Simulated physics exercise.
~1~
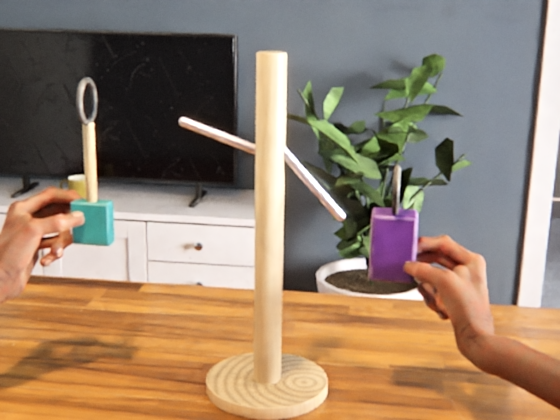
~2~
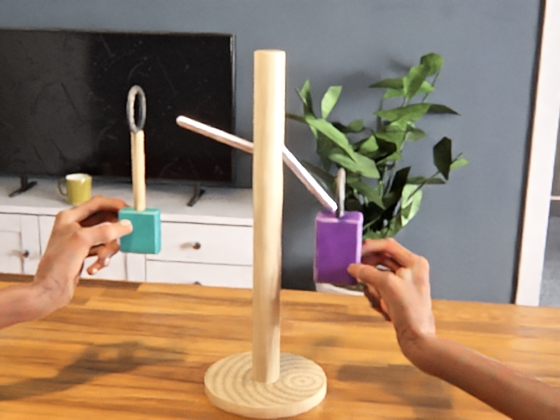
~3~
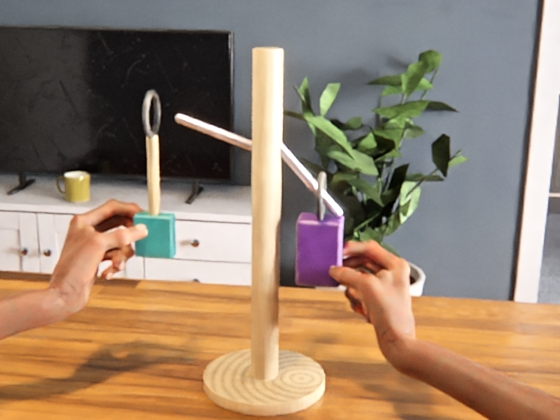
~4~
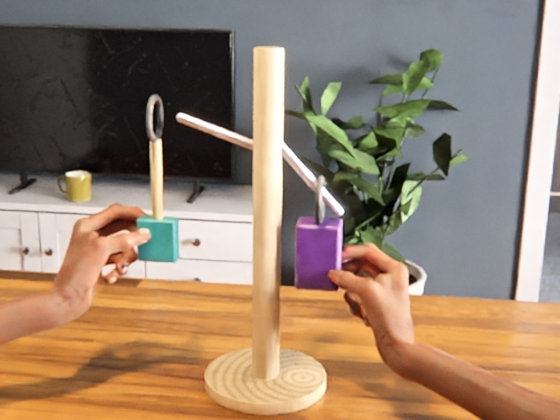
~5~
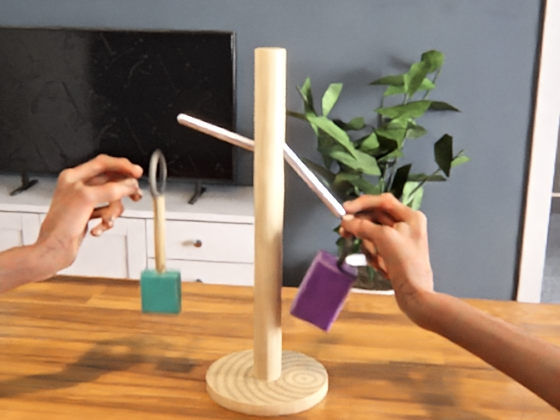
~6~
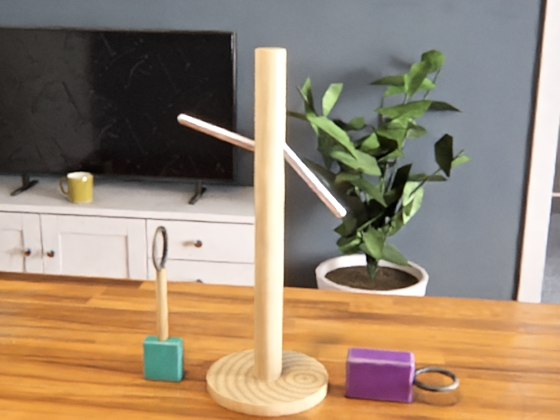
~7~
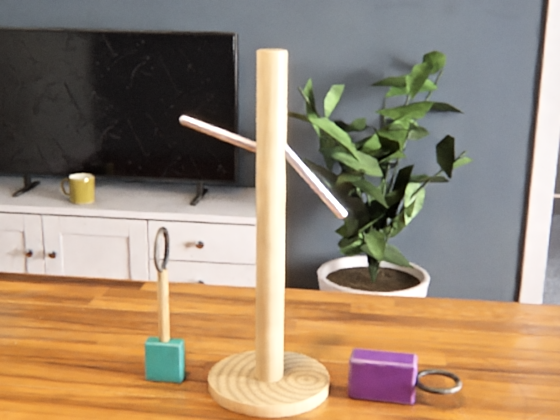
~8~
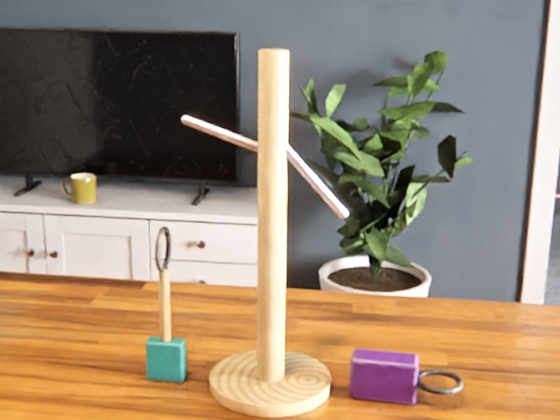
A purple block and a turquoise block, each with a metal ring, were brought by two hands toward the slanted arms of a wooden stand, but once released both dropped to the table, the turquoise one staying upright and the purple one lying sideways.
